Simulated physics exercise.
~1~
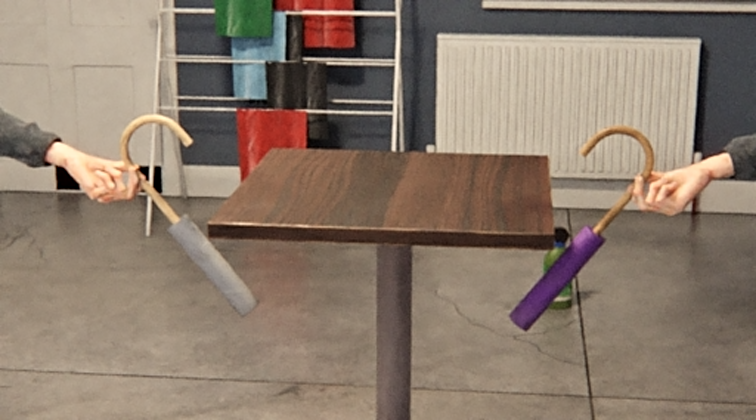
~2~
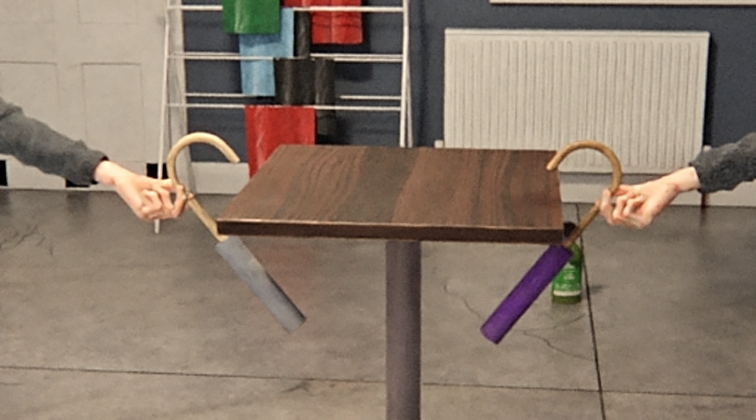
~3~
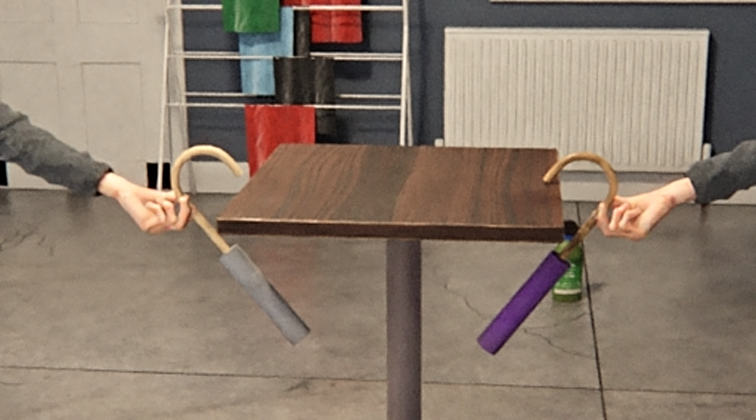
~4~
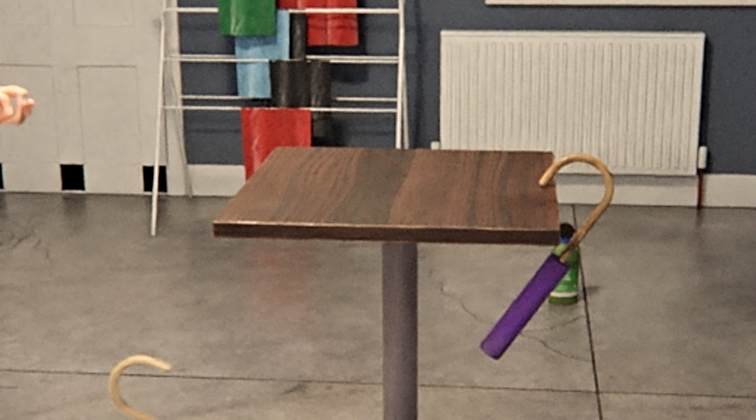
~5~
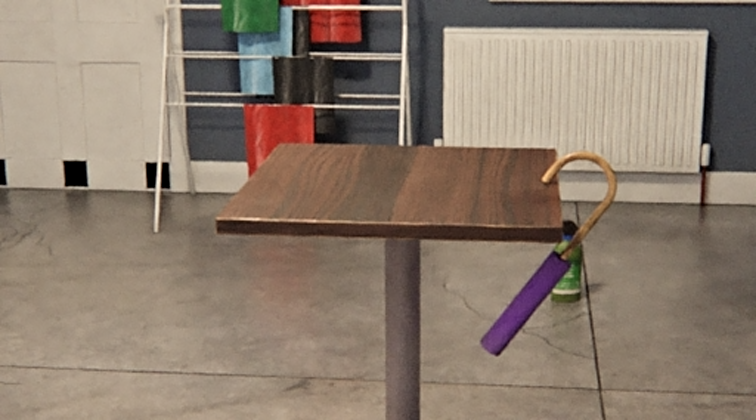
Two hands brought a grey umbrella and a purple umbrella in to opposite edges of a wooden table and let go. The grey one on the left dropped down out of view, while the purple one stayed hanging by its curved handle on the right.
